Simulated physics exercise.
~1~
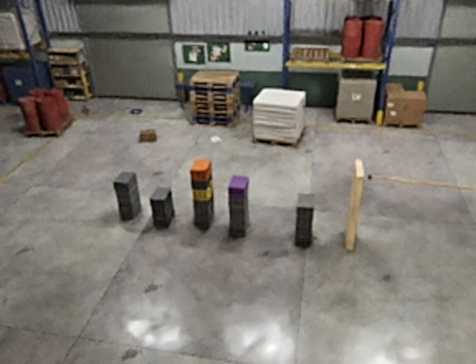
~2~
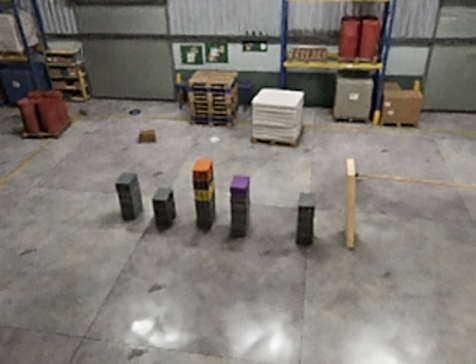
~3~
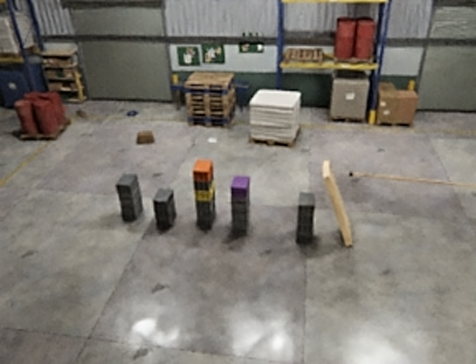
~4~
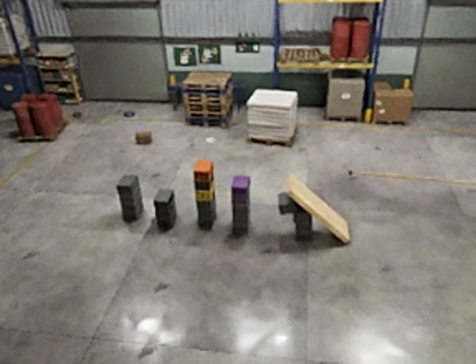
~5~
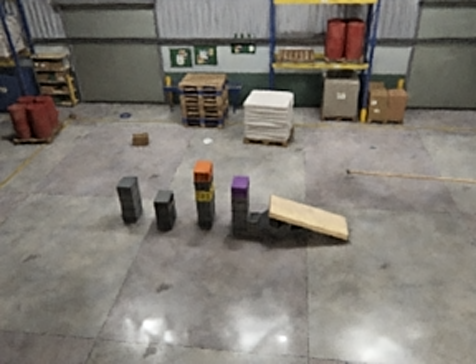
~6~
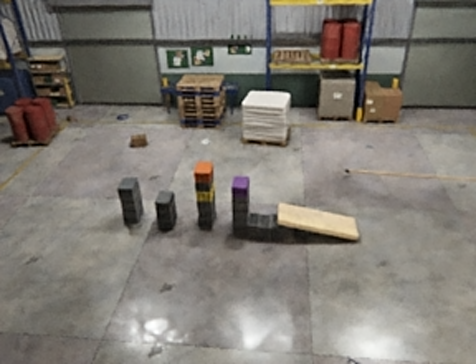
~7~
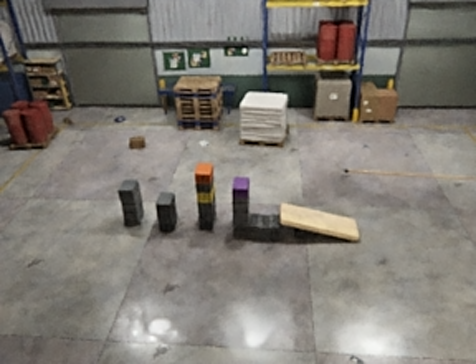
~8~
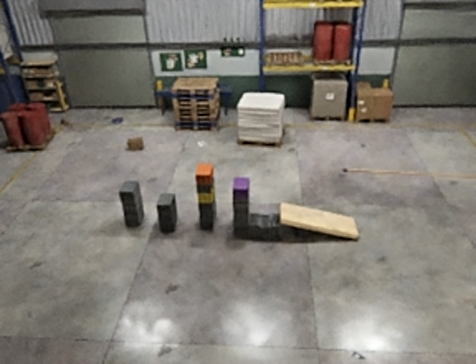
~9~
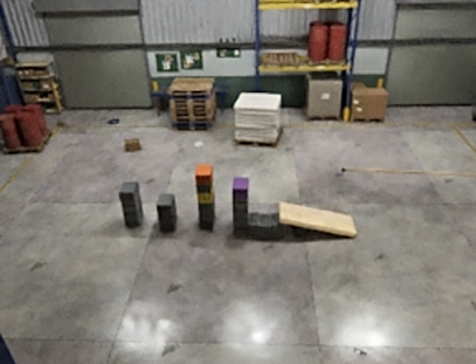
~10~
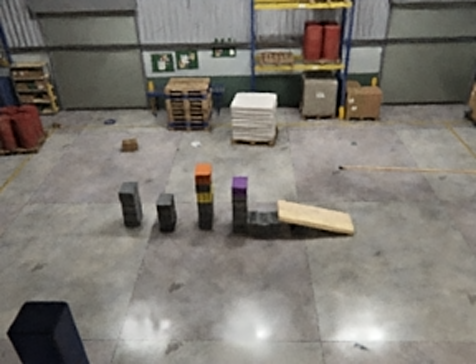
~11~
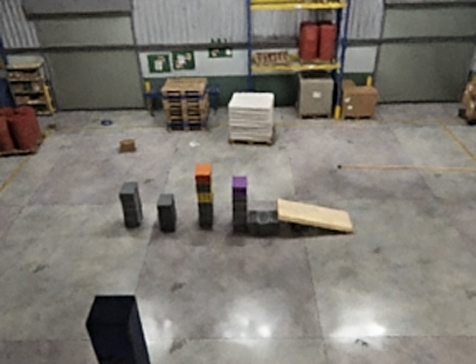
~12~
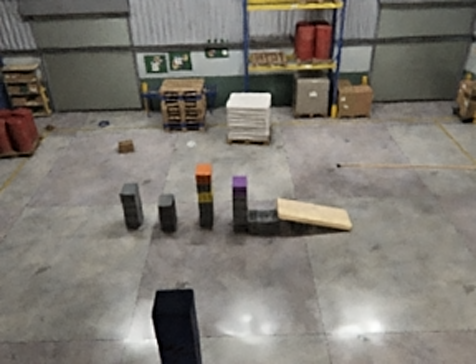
A wooden board tipped left on a warehouse floor and knocked over the nearest short grey stack, whose pieces toppled against the foot of the purple-topped column; the board came to rest slanting on them, while the purple, orange and yellow crates stayed up.
